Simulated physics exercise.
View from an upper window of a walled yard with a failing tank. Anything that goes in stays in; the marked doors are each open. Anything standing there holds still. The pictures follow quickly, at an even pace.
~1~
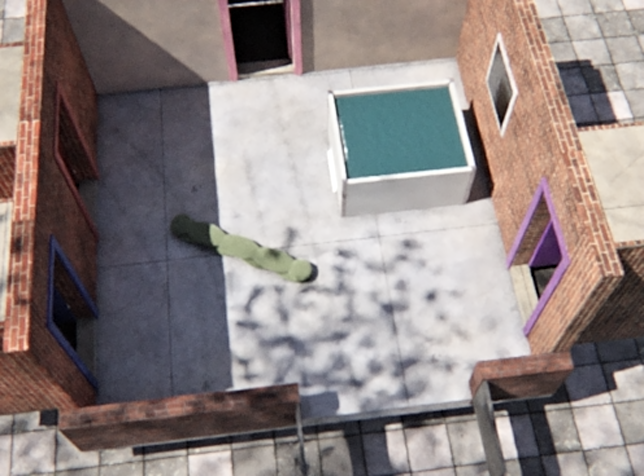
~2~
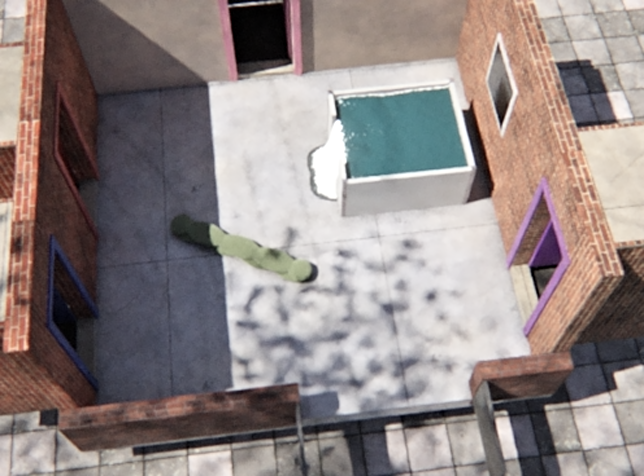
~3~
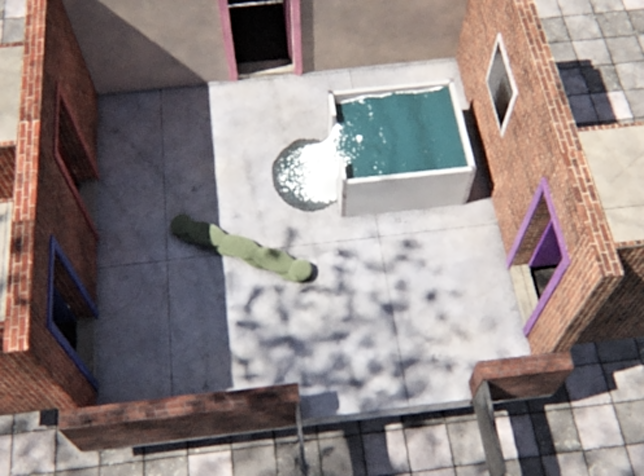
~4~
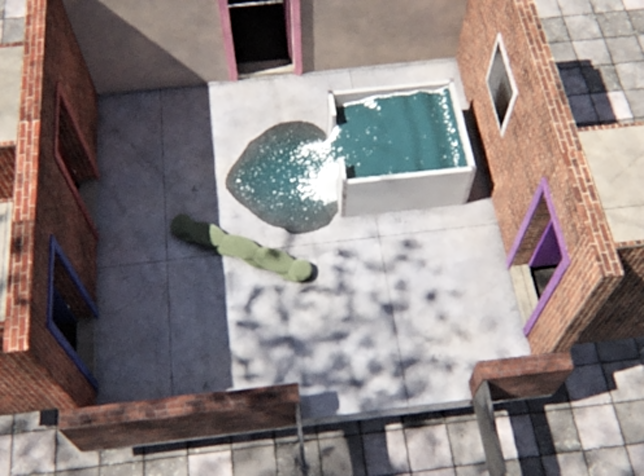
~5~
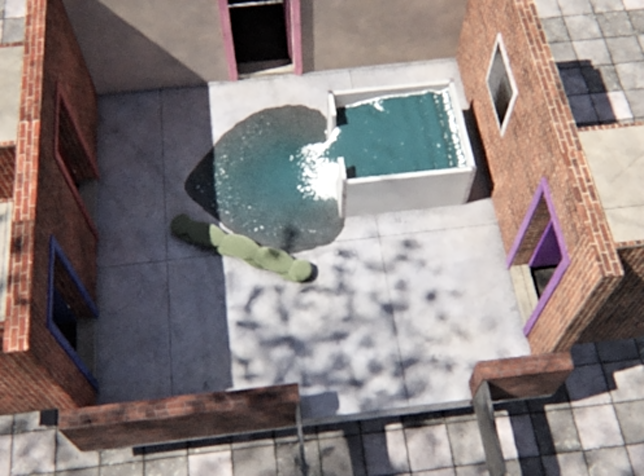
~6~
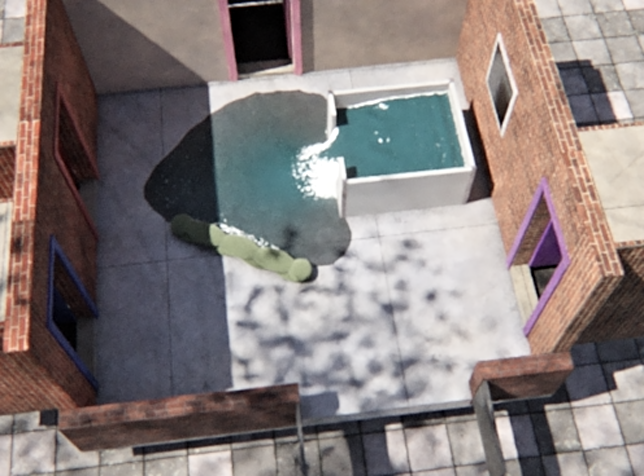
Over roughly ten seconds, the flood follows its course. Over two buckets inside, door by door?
The pink door keeps the inflow to two buckets or less. The blue door keeps the inflow to two buckets or less. The purple door keeps the inflow to two buckets or less. The red door lets the inflow pass two buckets.
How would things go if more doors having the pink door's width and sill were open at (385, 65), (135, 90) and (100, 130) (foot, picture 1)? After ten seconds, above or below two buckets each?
Taking them as listed, the first doesn't reach the limit, the second gets past the limit and the third gets past the limit.
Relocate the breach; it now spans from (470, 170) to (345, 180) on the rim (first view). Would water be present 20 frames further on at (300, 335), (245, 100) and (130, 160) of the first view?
One by one: Waterlogged; unsoaked; unsoaked.
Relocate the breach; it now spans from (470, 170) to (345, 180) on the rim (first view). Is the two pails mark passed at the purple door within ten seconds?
Purple: Above the limit.
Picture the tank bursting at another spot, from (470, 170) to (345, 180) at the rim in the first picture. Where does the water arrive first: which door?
The purple door is first in line.
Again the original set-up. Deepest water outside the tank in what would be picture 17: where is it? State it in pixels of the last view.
About at (98, 135).
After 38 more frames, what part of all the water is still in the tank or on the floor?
Some 82 parts in a hundred have not run off.
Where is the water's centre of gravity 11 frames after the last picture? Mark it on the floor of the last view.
Near pixel (299, 169).
A moment on, water covers 35 % of the floor; the pink door wet at the sill, nothing in, the blue door not reached, the purple door not reached, the red door over two buckets in.
Next, water covers 40 % of the floor; the pink door wet at the sill, nothing in, the blue door not reached, the purple door not reached, the red door far over two buckets in.
Then, water covers 45 % of the floor; the pink door wet at the sill, nothing in, the blue door wet at the sill, nothing in, the purple door not reached, the red door far over two buckets in.
Later, water covers 70 % of the floor; the pink door under two buckets in, the blue door wet at the sill, nothing in, the purple door wet at the sill, nothing in, the red door far over two buckets in.
In the end, water covers 95 % of the floor; the pink door under two buckets in, the blue door wet at the sill, nothing in, the purple door wet at the sill, nothing in, the red door far over two buckets in.
